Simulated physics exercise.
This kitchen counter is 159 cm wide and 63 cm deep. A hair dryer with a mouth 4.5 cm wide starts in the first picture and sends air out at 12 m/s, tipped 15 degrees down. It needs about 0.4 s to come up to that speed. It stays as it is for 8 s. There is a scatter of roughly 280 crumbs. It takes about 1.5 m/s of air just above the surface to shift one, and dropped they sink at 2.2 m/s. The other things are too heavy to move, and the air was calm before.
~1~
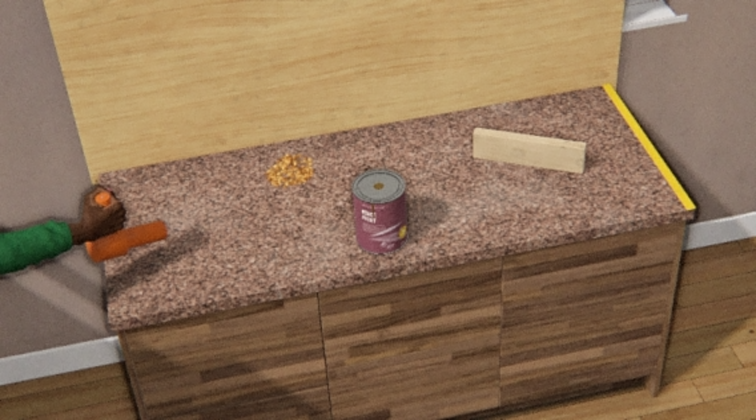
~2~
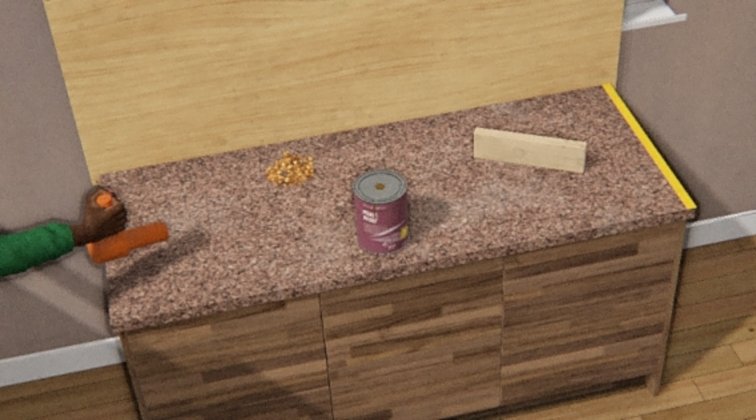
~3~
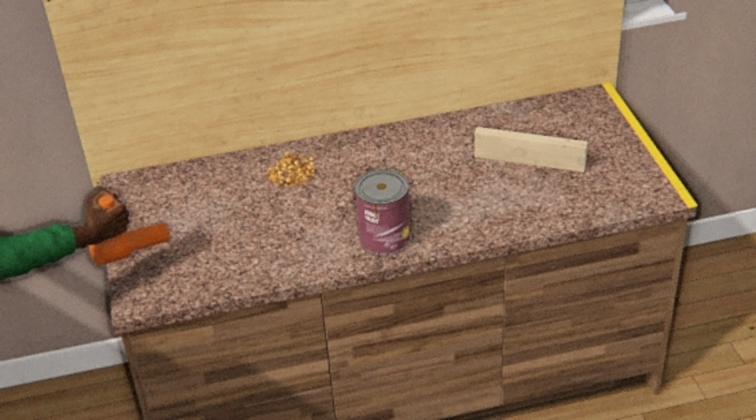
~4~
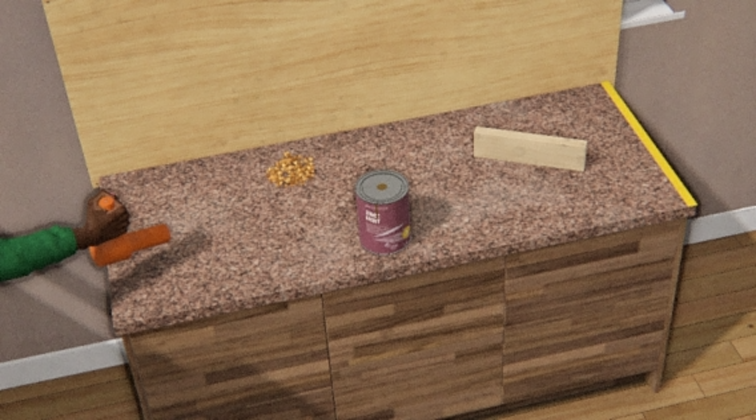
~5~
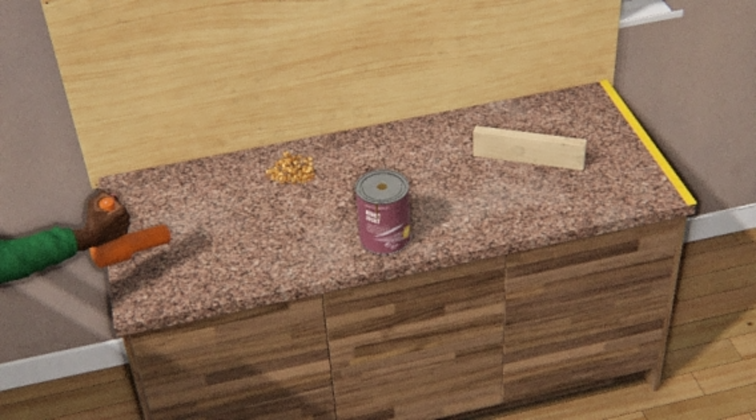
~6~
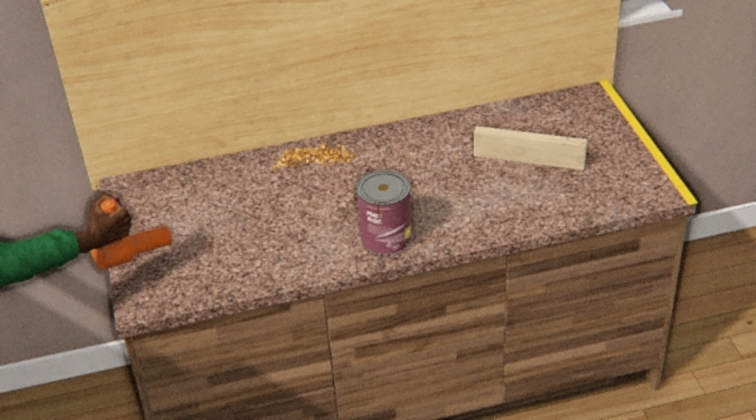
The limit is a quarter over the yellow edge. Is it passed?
More than a quarter over the yellow edge: Yes.
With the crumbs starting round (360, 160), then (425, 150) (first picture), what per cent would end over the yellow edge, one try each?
In that order: 100 %, 100 %.
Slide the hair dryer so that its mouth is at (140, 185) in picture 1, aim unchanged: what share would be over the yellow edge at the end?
In that case some 70 per cent.
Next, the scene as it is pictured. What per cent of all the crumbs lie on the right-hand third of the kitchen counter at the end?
Some 0 per cent.
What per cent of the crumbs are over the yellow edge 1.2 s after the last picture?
Some 100 per cent.
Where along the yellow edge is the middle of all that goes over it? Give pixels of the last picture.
At about (615, 91).
Then, 1.2 s after the last picture the count stands so, 100 % are over the yellow edge.
Then, 2.2 s after the last picture the count stands so, 100 % are over the yellow edge.
Then, 4.0 s after the last picture the count stands so, 100 % are over the yellow edge.
Then, 7.6 s after the last picture, at the end, 100 % are over the yellow edge.
